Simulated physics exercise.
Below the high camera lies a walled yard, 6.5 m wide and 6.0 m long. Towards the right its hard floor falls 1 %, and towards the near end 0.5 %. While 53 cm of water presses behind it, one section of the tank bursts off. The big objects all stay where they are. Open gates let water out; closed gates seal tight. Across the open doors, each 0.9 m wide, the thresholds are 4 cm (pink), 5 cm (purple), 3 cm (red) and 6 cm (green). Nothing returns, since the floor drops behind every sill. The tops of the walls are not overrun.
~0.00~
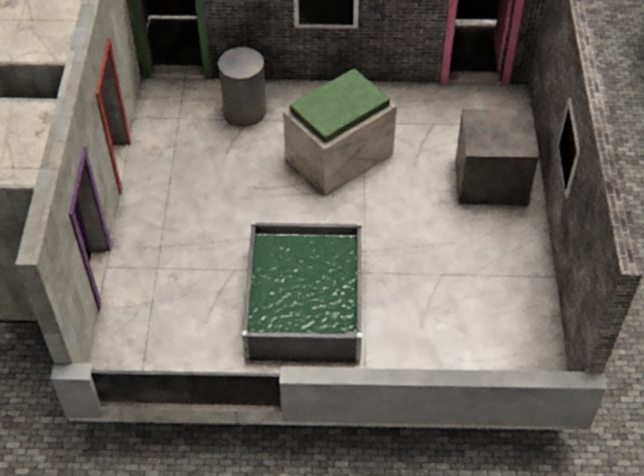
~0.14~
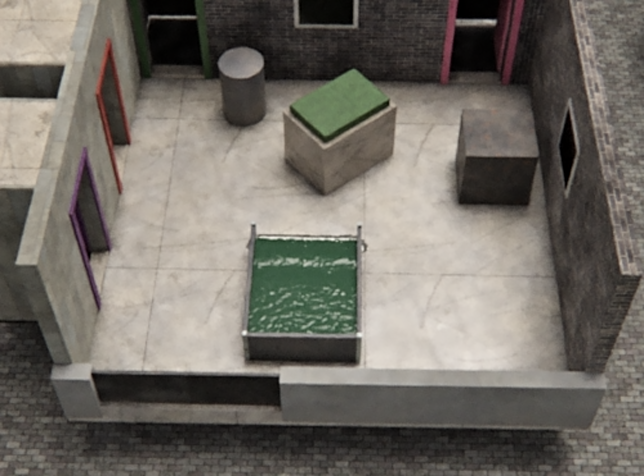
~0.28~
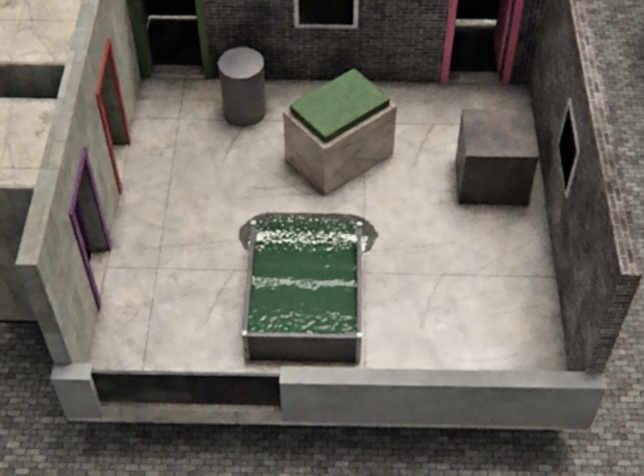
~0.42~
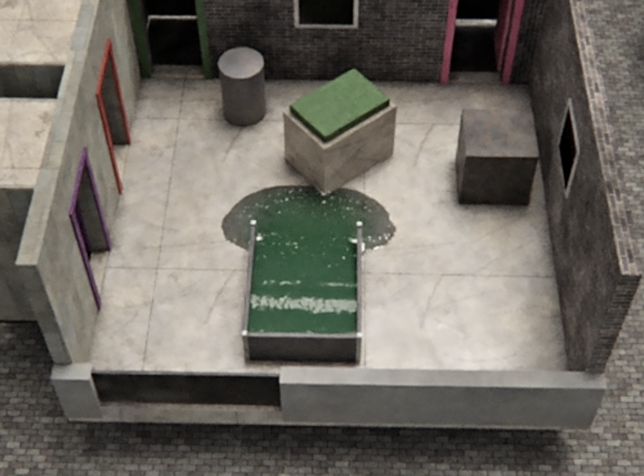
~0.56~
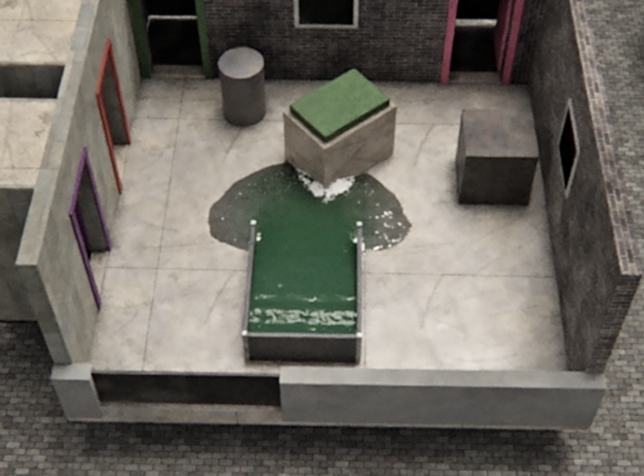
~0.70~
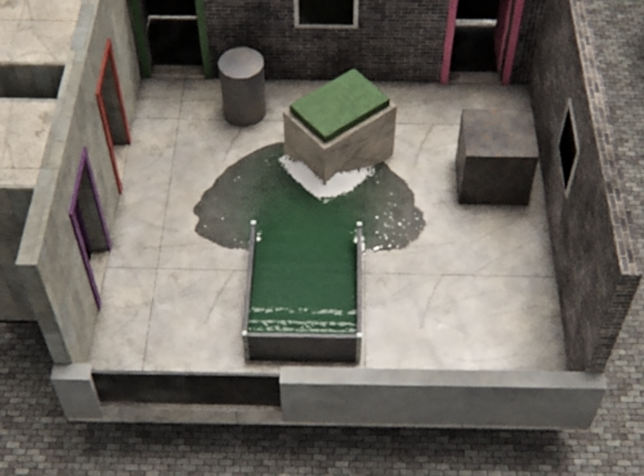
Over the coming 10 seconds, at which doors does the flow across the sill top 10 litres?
Door by door: The pink door tops it, the purple door falls short, the red door tops it, the green door tops it.
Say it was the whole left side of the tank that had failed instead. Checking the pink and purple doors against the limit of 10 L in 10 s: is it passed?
Pink: Within limit; purple: Beyond limit.
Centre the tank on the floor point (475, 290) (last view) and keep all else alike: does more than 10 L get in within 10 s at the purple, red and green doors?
Purple stays inside, red stays inside, green stays inside, judged against that limit.
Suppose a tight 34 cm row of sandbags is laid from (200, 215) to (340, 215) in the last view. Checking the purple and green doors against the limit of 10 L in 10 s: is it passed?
Doors: Purple exceeds / green stays under.
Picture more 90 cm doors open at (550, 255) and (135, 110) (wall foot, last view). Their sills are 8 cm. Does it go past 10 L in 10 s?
The first doorway stays inside and the second goes beyond.
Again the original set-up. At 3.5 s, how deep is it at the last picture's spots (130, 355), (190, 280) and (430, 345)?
Taking the spots in order: 0 cm, 0 cm, 0 cm.
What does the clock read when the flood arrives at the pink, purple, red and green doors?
Pink = 2.0 s, purple = 5.0 s, red = 2.4 s, green = 2.0 s.
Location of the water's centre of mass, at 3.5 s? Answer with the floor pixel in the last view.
Near (309, 179).
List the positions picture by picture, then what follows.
The first picture shows the tank at (304, 281) is whole and still, 53 cm deep.
In the second picture, the front is at a hidden place, 0.8 m from the gap on the tank's far side; 0.2 m2 of floor is under water; 53 cm left at the back of the tank.
In the third picture, the front is at (368, 230), 1.0 m from the gap on the tank's far side; 1.0 m2 of floor is under water; 53 cm left at the back of the tank.
In the fourth picture, water pours out on the tank's far side and has run 1.3 m, to (368, 202); typically 7 cm deep outside, 53 cm at the tank's back.
In the fifth picture, the front is at (283, 168), 1.7 m from the gap on the tank's far side; 3.0 m2 of floor is under water; 50 cm left at the back of the tank.
In the sixth picture, the front is at (277, 148), 2.1 m from the gap on the tank's far side; 3.7 m2 of floor is under water; 44 cm left at the back of the tank.
After 1.4 s water covers 20 % of the floor and is deepest (32 cm) near (321, 198); pink door not reached, purple door not reached, red door not reached, green door not reached.
After 2.2 s water covers 35 % of the floor and is deepest (28 cm) near (141, 79); pink door 3 cm at the sill, 0 L in, purple door not reached, red door not reached, green door 8 cm at the sill, 0 L in.
After 3.5 s water covers 50 % of the floor and is deepest (18 cm) near (147, 110); pink door 10 cm at the sill, 34 L in, purple door not reached, red door 10 cm at the sill, 17 L in, green door 15 cm at the sill, 40 L in.
After 6.0 s water covers 70 % of the floor and is deepest (10 cm) near (227, 80); pink door 7 cm at the sill, 79 L in, purple door 2 cm at the sill, 0 L in, red door 6 cm at the sill, 59 L in, green door 7 cm at the sill, 90 L in.
After 10.0 s water covers 95 % of the floor and is deepest (8 cm) near (567, 355); pink door 7 cm at the sill, 103 L in, purple door 2 cm at the sill, 0 L in, red door 2 cm at the sill, 67 L in, green door 2 cm at the sill, 92 L in.
